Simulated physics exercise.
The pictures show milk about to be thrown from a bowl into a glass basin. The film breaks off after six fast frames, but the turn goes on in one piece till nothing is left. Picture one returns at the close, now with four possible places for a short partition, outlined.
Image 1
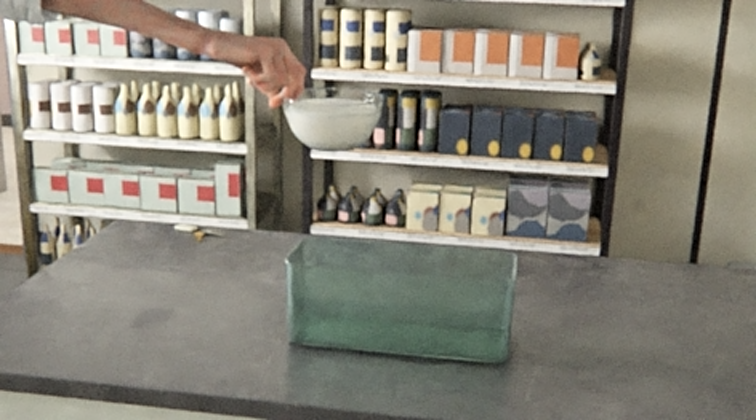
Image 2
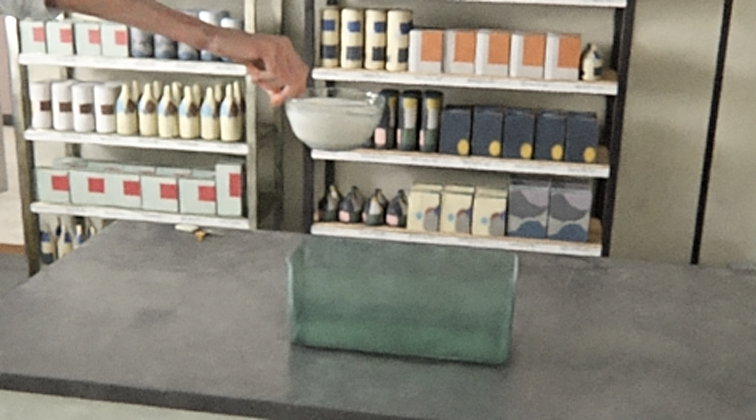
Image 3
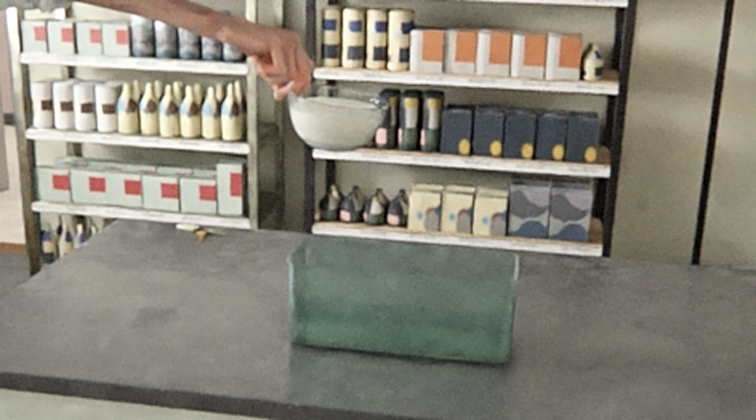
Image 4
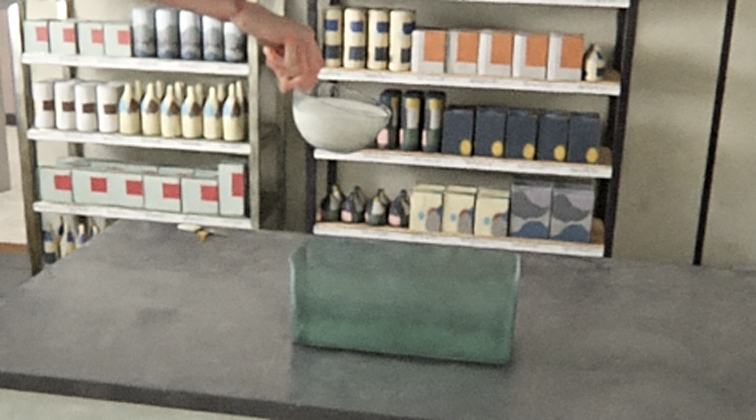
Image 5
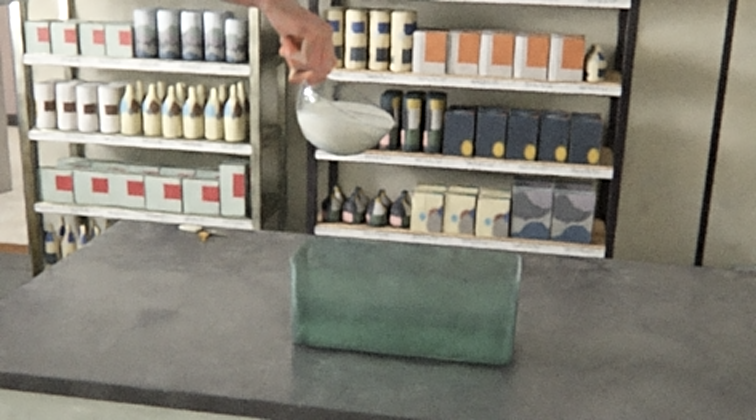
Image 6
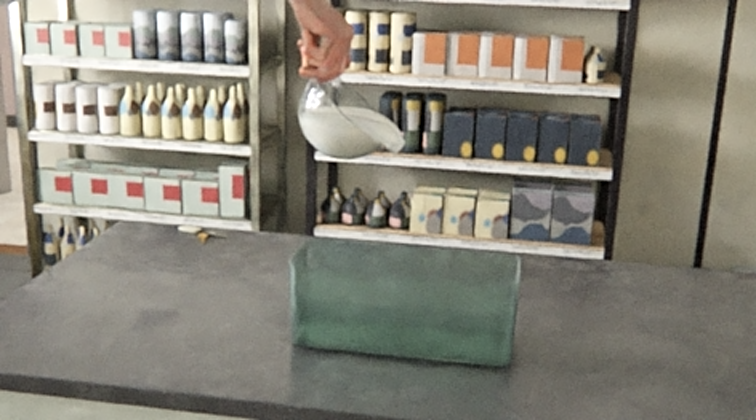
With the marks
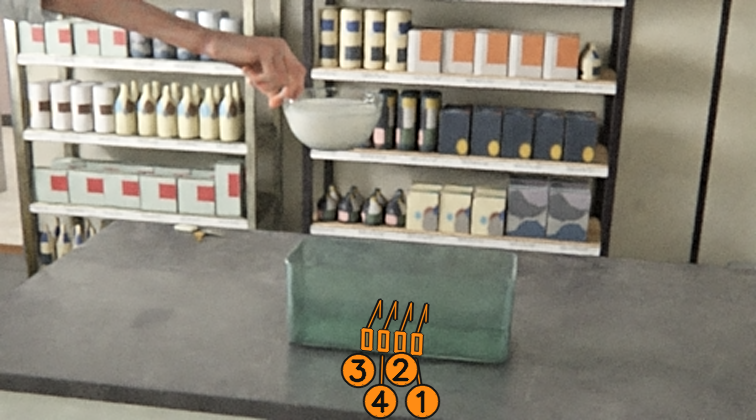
In the video, a hand holds a clear bowl of milk above a green-tinted glass basin on a dark table, then steadily tilts it to the right until the milk slides to the lip and begins to come over it.
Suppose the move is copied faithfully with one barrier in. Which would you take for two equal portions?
1 works best here.
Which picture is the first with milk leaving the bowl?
In picture 5.
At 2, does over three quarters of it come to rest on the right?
No, it does not.
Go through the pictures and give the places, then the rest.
In the first frame, upright, lip at (381, 98); basin from (288, 340) to (508, 361); nothing has left yet.
In the second frame, upright, lip at (383, 100); nothing has left yet.
In the third frame, tipped about 8°, lip at (386, 105); nothing has left yet.
In the fourth frame, tipped about 17°, lip at (389, 114); nothing has left yet.
In the fifth frame, tipped about 29°, lip at (391, 126); milk is over the lip, down to (391, 126).
In the sixth frame, tipped about 42°, lip at (388, 140); milk is over the lip, down to (396, 151).
In orange, 1 at (415, 359); 2 at (399, 357); 3 at (365, 354); 4 at (382, 356).
For position 1, about 49 % ends left of the wall and 49 % right of it.
For position 2, about 36 % ends left of the wall and 63 % right of it.
For position 3, about 17 % ends left of the wall and 81 % right of it.
For position 4, about 23 % ends left of the wall and 76 % right of it.
